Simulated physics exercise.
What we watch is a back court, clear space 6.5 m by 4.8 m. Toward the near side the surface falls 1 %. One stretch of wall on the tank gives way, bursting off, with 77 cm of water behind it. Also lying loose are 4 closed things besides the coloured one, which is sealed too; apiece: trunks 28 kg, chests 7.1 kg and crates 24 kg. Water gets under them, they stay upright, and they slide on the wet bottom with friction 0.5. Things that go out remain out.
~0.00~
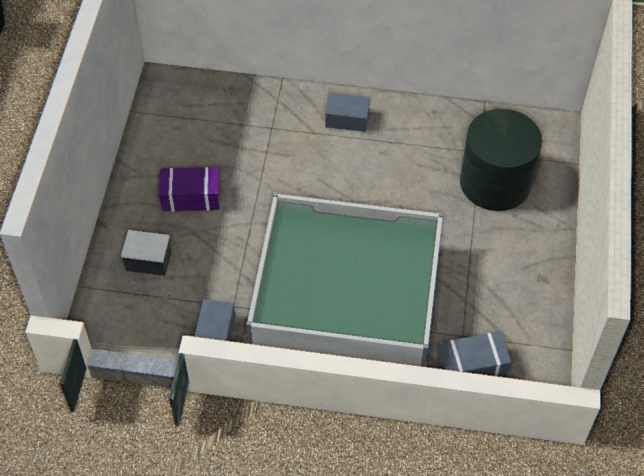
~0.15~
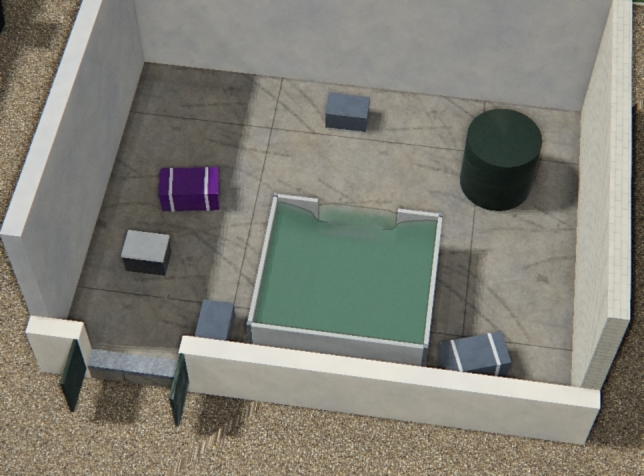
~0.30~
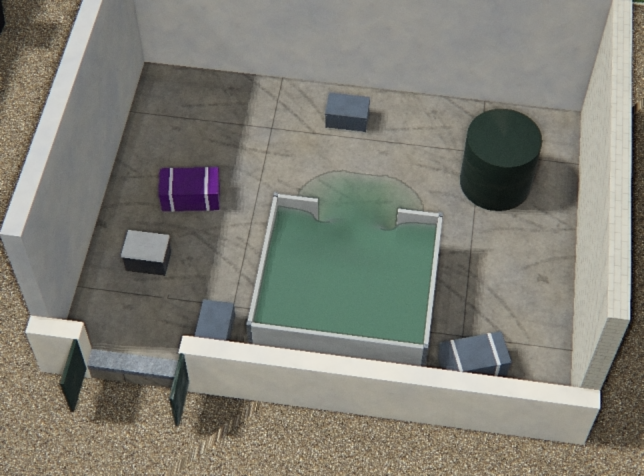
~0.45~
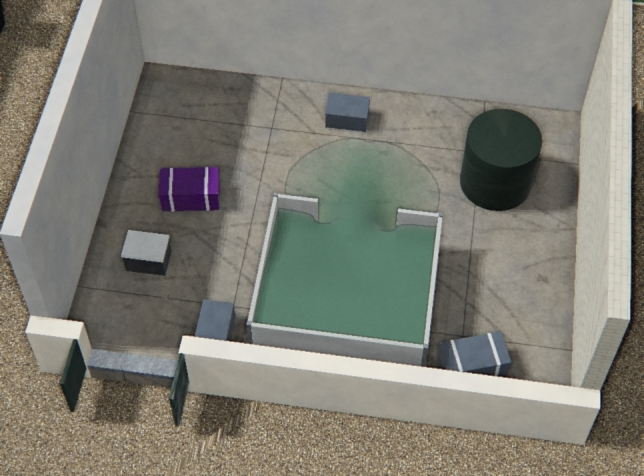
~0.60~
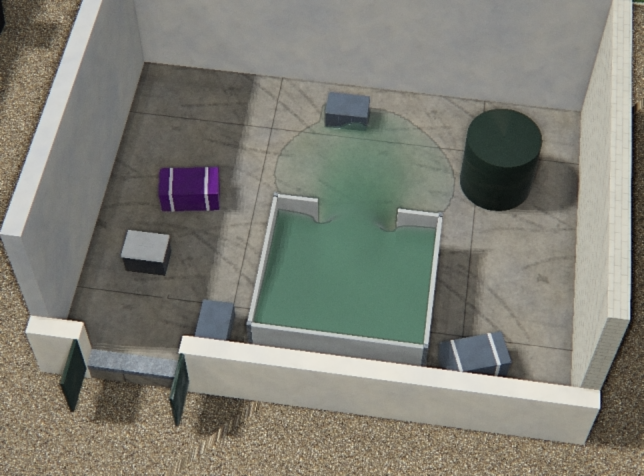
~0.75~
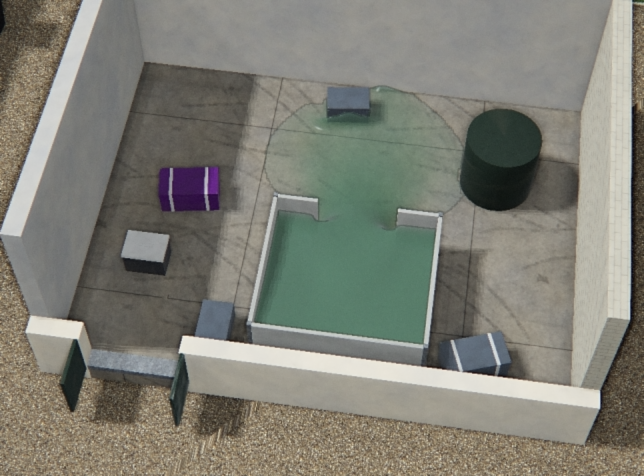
In a walled back court, part of the far wall of a tank of green water burst open, and water spread out across the floor, reaching a small grey box and nudging it slightly.
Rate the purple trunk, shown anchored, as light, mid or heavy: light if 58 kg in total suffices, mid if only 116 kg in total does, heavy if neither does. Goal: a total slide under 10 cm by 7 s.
Light.
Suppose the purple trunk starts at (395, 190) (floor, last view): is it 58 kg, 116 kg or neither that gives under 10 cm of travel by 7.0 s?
Lab note - result: Both options fail.
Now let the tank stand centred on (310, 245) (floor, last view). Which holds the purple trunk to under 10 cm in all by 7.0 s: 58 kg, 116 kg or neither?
In that case the answer is that either mass works.
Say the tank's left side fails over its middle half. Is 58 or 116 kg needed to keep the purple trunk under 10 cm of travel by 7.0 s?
Note: High mass only.
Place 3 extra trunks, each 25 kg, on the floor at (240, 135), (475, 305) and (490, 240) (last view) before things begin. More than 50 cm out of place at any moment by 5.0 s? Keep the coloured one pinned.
One after another they come out beyond the mark, within the mark, within the mark.
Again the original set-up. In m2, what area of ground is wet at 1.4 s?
I'd put it close to 13 m2.
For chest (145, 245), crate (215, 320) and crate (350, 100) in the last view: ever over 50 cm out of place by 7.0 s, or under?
Result, in sequence - exceeds the limit; within the limit; exceeds the limit.
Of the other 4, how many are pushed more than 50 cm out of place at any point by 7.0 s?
I make it 2.
After 1.4 s the purple trunk would be 0 cm from its start with 58 kg and 0 cm from its start with 116 kg; 0 cm of water round it then.
After 3.1 s the purple trunk would be 0 cm from its start with 58 kg and 0 cm from its start with 116 kg; 1 cm of water round it then.
After 4.9 s the purple trunk would be 0 cm from its start with 58 kg and 0 cm from its start with 116 kg; 6 cm of water round it then.
After 7.0 s the purple trunk would be 0 cm from its start with 58 kg and 0 cm from its start with 116 kg; 5 cm of water round it then.
